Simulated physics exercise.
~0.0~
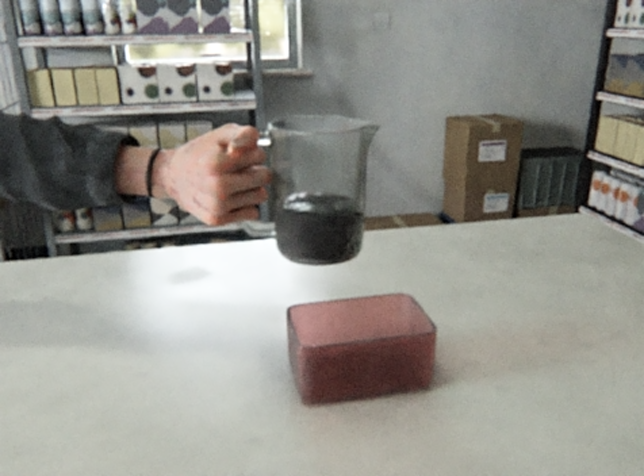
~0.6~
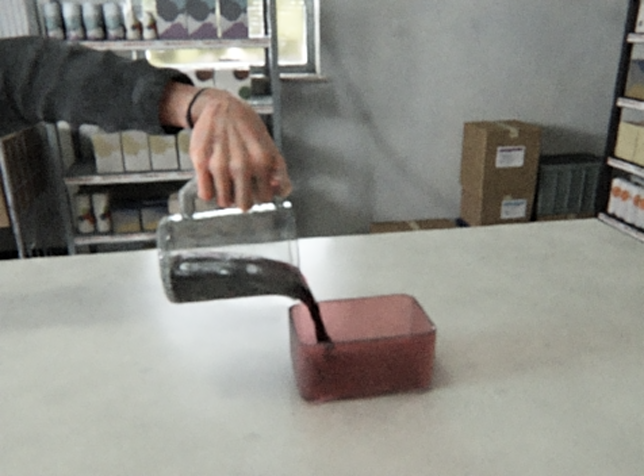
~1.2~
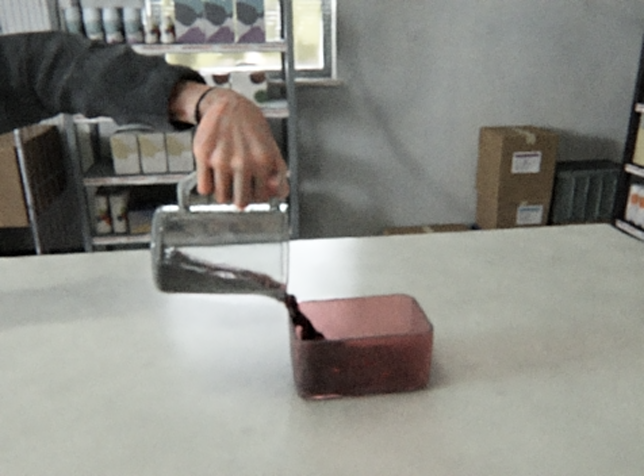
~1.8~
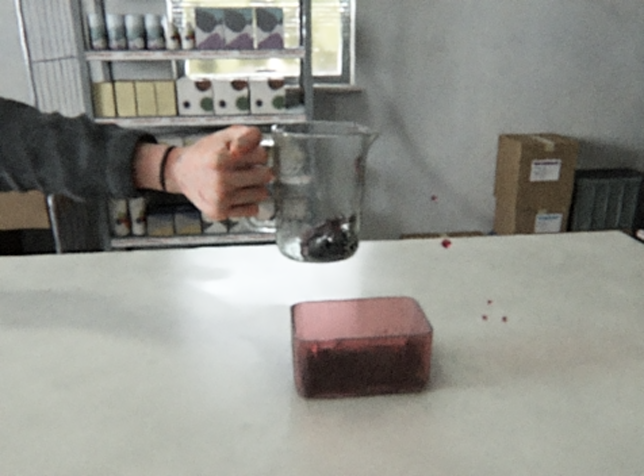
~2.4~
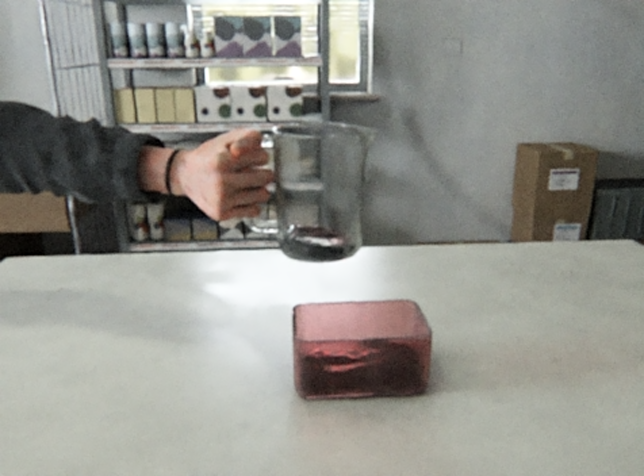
To begin with, a hand holds a clear glass pitcher of dark wine above an empty, pinkish, see-through box on a pale counter, with stocked shelves and a cardboard box behind. The hand swings the pitcher left and tips it until it lies on its side, sending a dark stream over the box's left edge. It keeps pouring, tipped slightly further, while the view drifts sideways. The pitcher then returns upright above the box, with a few red drops visible to the right. Finally, the wine settles, leaving a little in the pitcher and the box partly filled.
